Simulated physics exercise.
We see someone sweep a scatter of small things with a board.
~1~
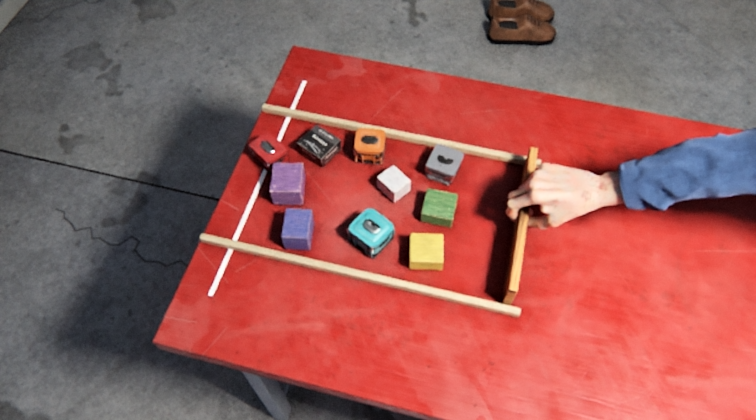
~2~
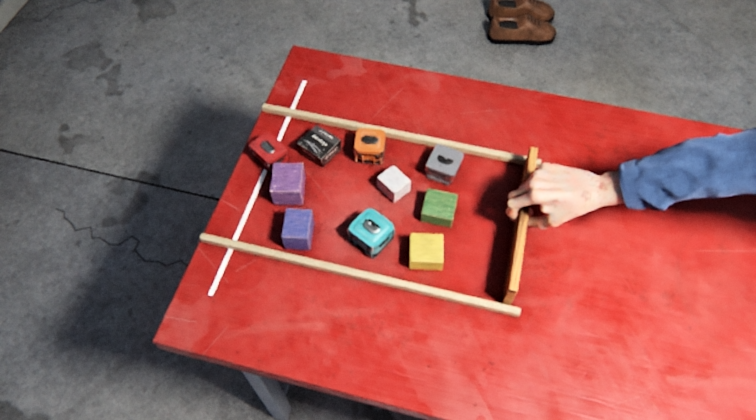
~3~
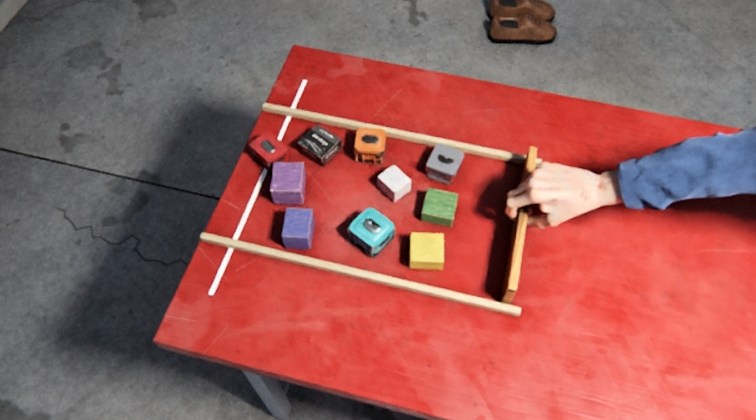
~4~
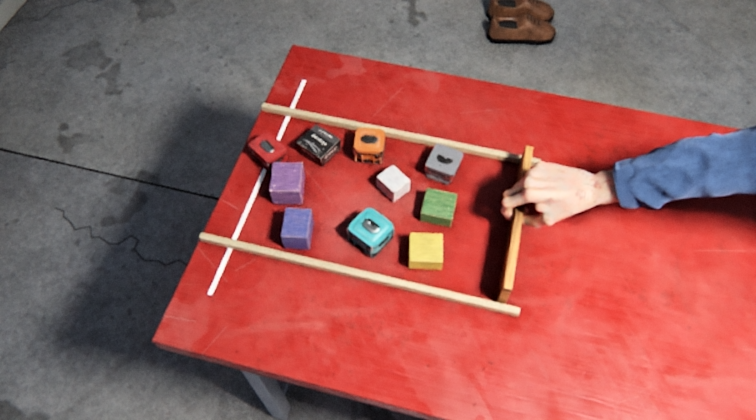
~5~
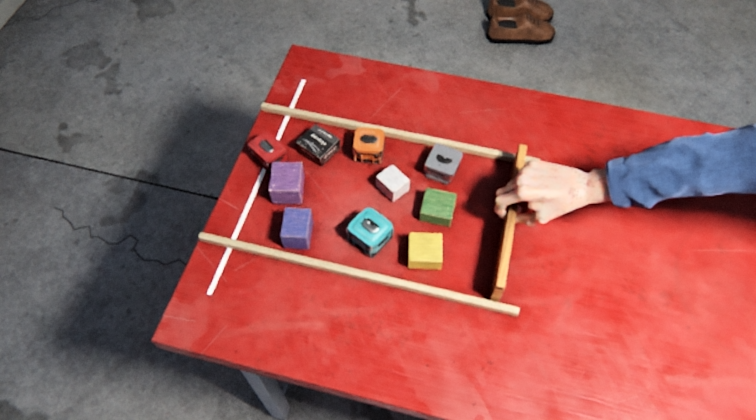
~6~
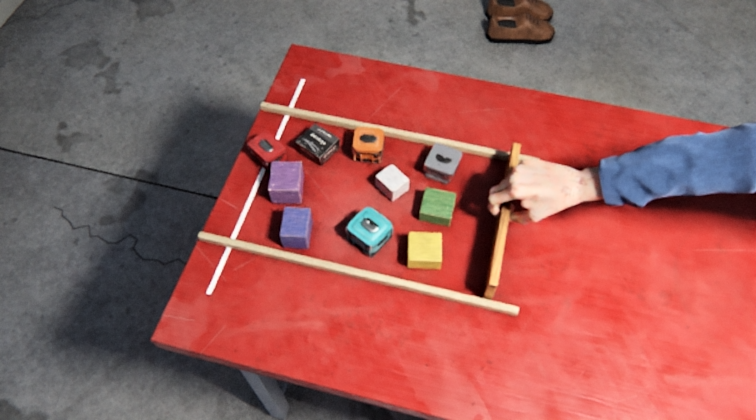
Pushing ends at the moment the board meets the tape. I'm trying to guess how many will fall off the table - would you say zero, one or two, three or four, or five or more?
Most likely a good five or more will slide off.
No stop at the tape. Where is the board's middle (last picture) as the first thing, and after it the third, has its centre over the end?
First at (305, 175), next at (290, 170).
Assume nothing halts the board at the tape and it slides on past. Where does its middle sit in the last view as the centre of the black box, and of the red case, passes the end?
(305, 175) and (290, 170), roughly.
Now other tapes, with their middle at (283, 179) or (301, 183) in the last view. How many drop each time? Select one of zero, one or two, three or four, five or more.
Taking them in turn, three or four; either one or two.
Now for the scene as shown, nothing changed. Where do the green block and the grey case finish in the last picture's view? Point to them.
(247, 166) and (265, 126).
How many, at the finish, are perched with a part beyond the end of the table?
Overhanging ones - 0.
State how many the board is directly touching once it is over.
It touches 3.
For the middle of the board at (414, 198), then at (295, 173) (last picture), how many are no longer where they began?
First 5 and then 10.
Soon after, none off yet; red case at rest near (268, 152); purple block at rest near (287, 182); black box at rest near (318, 145).
After that, none off yet; red case at rest near (267, 152); purple block at rest near (287, 182); black box displaced a little near (302, 141).
And then, none off yet; red case displaced about its own width near (251, 147); purple block displaced about its own width near (254, 176); black box displaced well along near (252, 118).
In the end, the number that fall off is five or more; gone, white block, turquoise case, orange case, blue block, black box, purple block and red case.
